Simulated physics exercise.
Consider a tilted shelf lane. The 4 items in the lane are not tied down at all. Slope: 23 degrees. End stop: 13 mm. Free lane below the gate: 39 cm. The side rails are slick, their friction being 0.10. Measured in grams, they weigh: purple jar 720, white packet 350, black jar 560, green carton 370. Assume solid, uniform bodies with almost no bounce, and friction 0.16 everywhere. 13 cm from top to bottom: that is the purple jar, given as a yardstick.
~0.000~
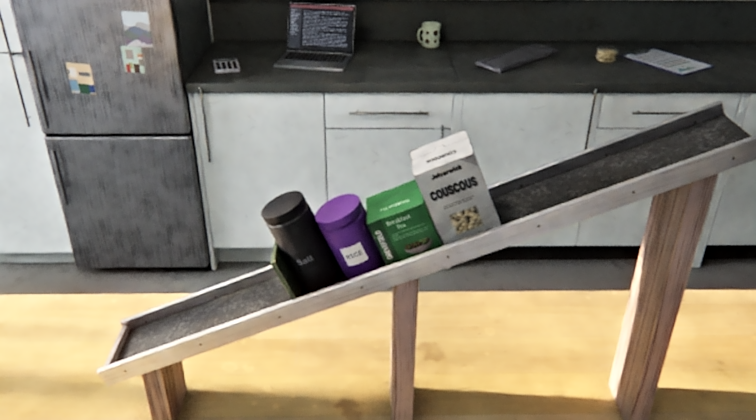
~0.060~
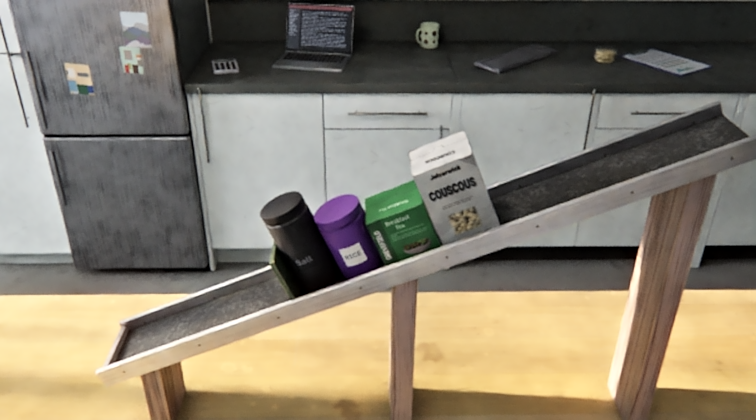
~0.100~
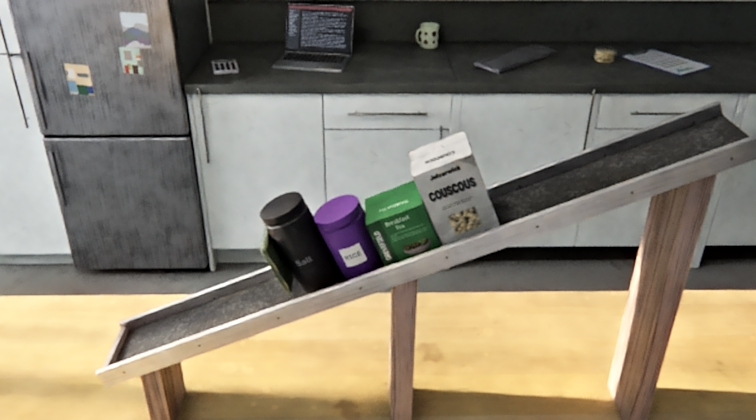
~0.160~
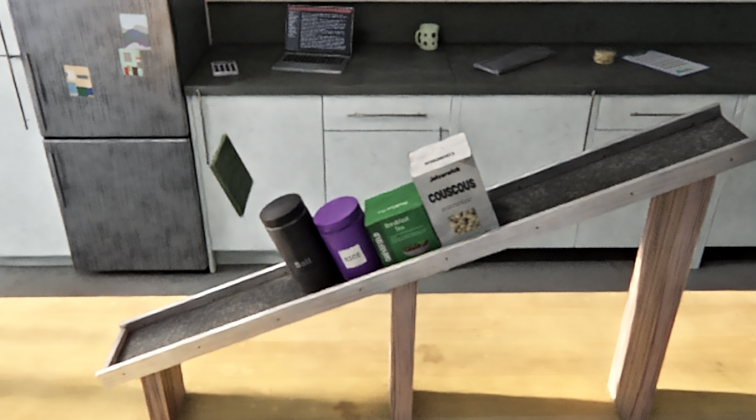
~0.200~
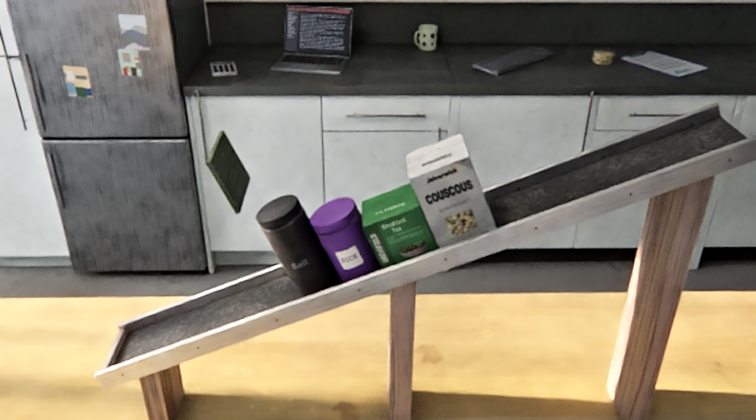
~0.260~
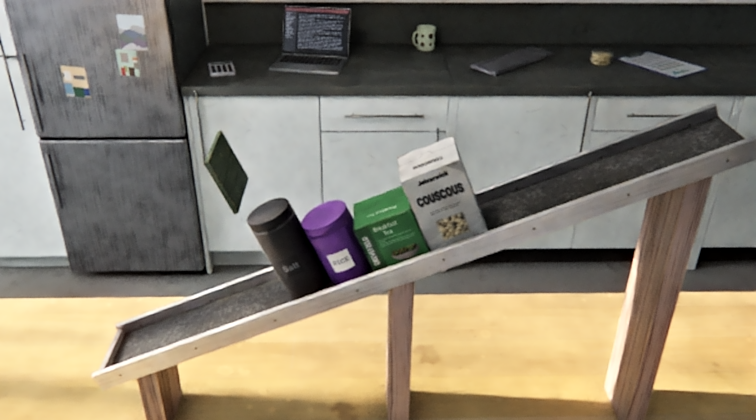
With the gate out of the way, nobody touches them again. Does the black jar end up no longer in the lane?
It ends up beyond the stop.
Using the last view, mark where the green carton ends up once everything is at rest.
(111, 325).
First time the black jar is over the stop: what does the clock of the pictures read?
0.8 s or so.
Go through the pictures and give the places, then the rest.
In the first frame, gate shut; black jar (303, 242); purple jar (351, 236).
In the second frame, gate shut; green carton (403, 224); purple jar (350, 237).
In the third frame, white packet (454, 191); green carton (403, 224).
In the fourth frame, leader 39 cm from the stop; purple jar (350, 238); white packet (454, 192).
In the fifth frame, leader 38 cm from the stop; green carton (400, 226); purple jar (347, 240).
In the sixth frame, leader 37 cm from the stop; black jar (289, 249); white packet (443, 196).
After 0.46 s, leader 26 cm from the stop; black jar near (236, 269).
After 0.66 s, leader 6 cm from the stop; black jar near (138, 305).
After 0.96 s, black jar now over the stop; purple jar tipped 33° from how it sat; white packet tipped 27° from how it sat.
After 1.26 s, purple jar now over the stop.
At rest (1.8 s), over the stop, purple jar and black jar; the other 2 in the lane.
